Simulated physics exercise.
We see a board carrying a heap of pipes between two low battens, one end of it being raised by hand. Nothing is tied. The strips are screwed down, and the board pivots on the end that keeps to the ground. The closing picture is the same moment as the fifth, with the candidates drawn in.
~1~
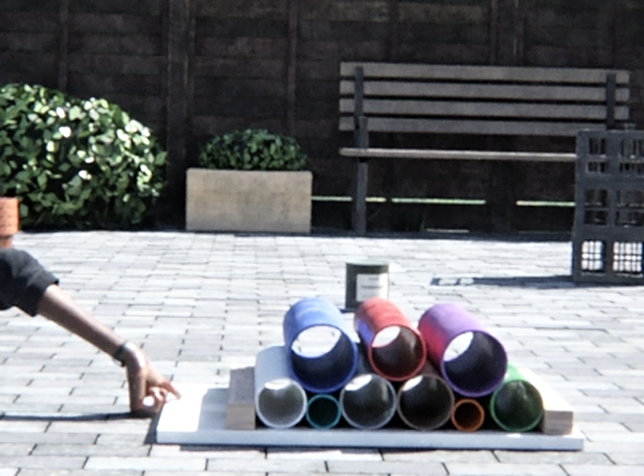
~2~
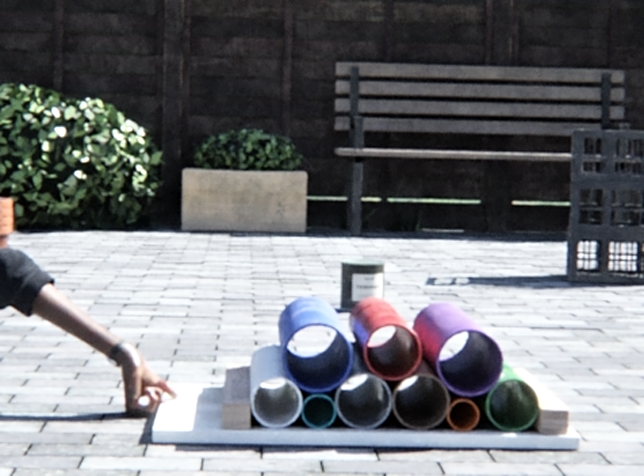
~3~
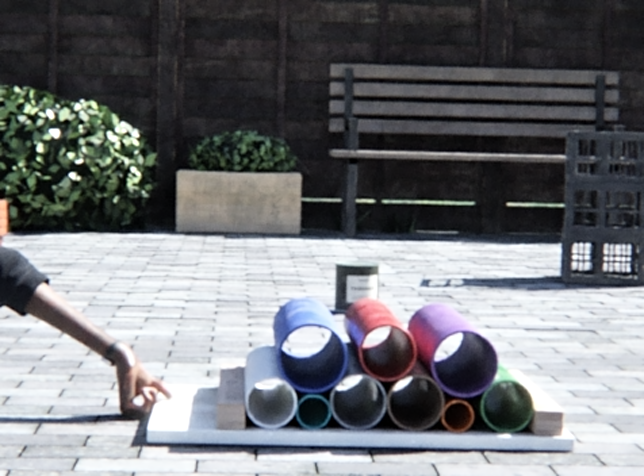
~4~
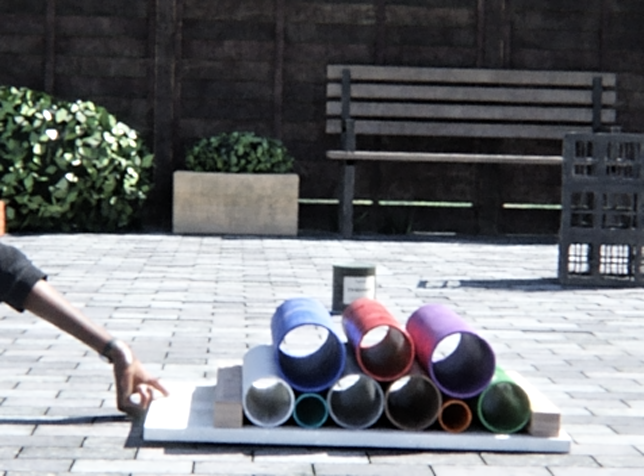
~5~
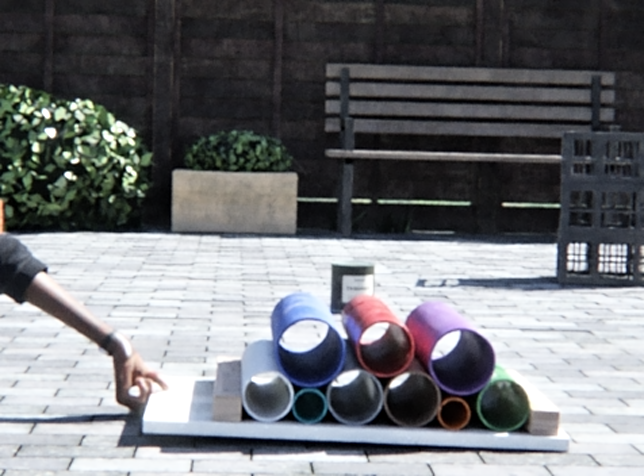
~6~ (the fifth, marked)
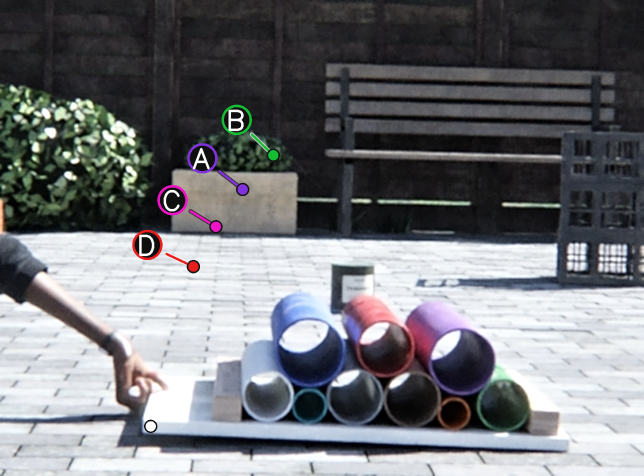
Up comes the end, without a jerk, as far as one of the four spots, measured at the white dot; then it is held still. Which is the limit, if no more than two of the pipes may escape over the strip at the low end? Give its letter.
It can be raised to B.
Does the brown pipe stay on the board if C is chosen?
Yes.
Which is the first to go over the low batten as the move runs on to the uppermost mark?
First is the purple one.
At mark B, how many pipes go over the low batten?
At B the number is two.
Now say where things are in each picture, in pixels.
The first picture shows board (363, 402); white pipe (281, 403); turquoise pipe (323, 412).
The second picture shows turquoise pipe (319, 411); grey pipe (364, 401).
The third picture shows board (353, 403); white pipe (271, 402); turquoise pipe (313, 412); purple pipe (465, 364).
The fourth picture shows board (350, 403); white pipe (268, 401); turquoise pipe (310, 410).
The fifth picture shows board (350, 399); white pipe (268, 396); turquoise pipe (309, 406).
On the marked copy, A at (243, 190); B at (273, 155); C at (216, 227); D at (194, 267); the white dot at (151, 427).
With B. Early on, board at 22°.
Further on, board at 42°.
At the end, board at 43°, two over the low batten (purple, red).
As for the rest, A two over the low batten (purple, red); C none over the low batten; D none over the low batten.
